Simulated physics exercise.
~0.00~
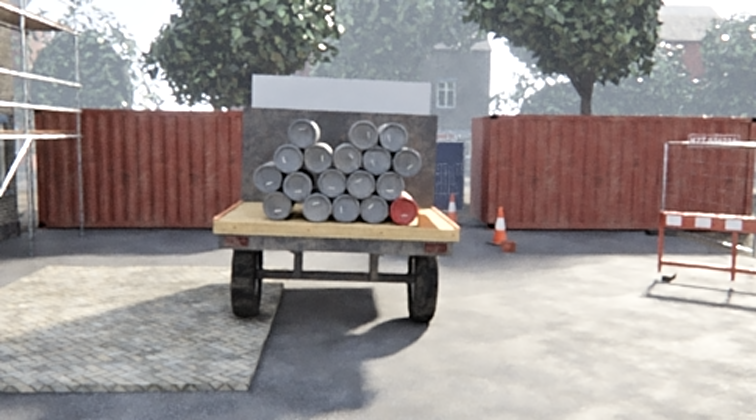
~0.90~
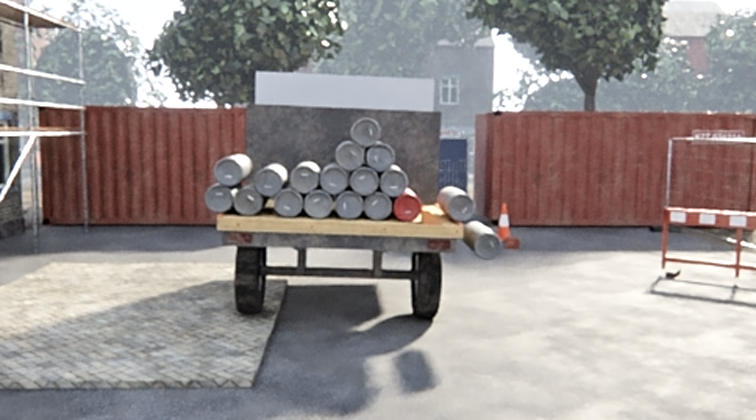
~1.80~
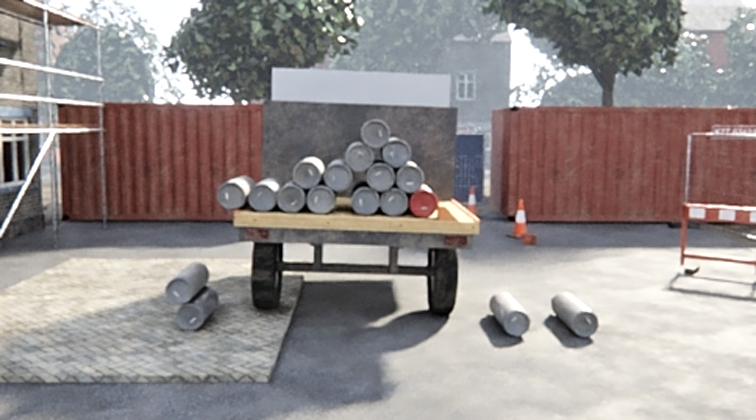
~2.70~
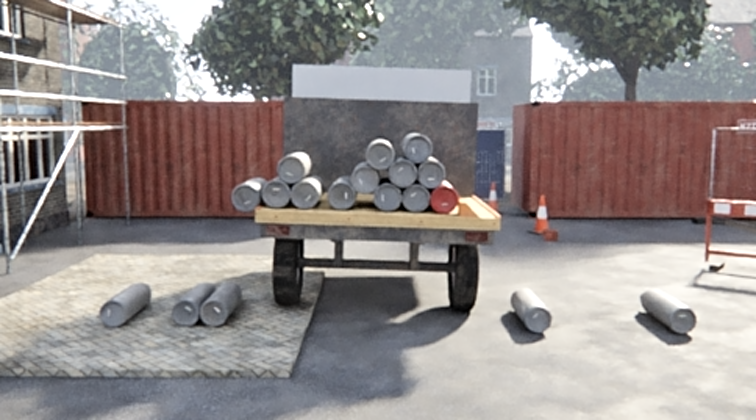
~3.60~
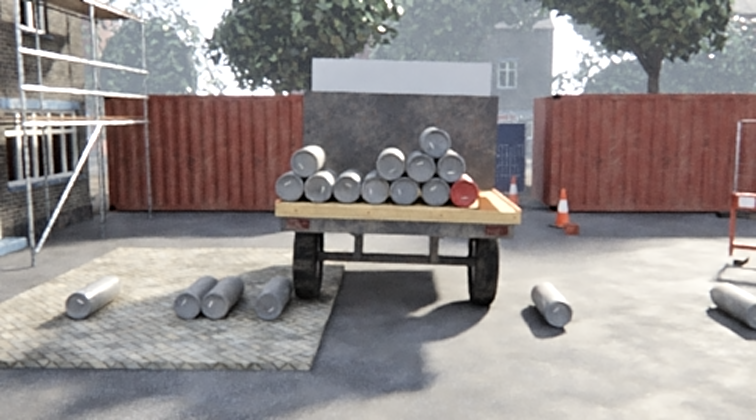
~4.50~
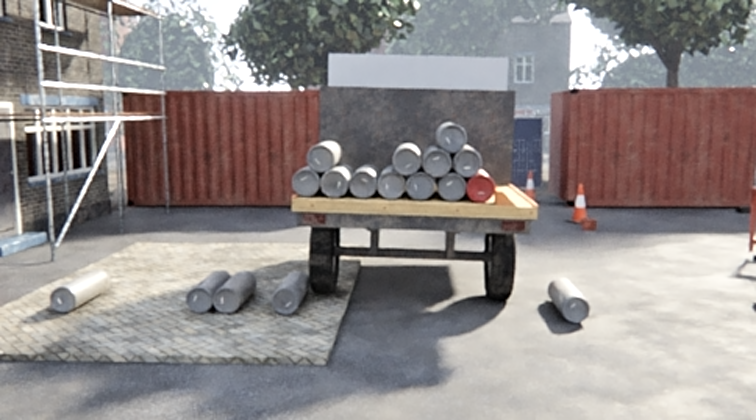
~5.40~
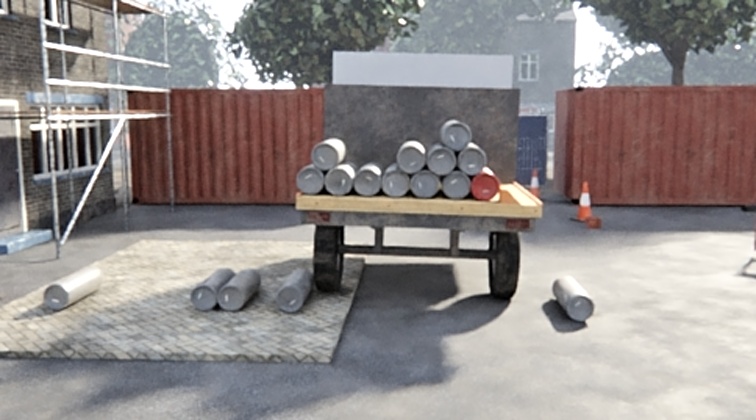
In a yard, grey cylinders roll off both sides of a flatbed; the red one stays.
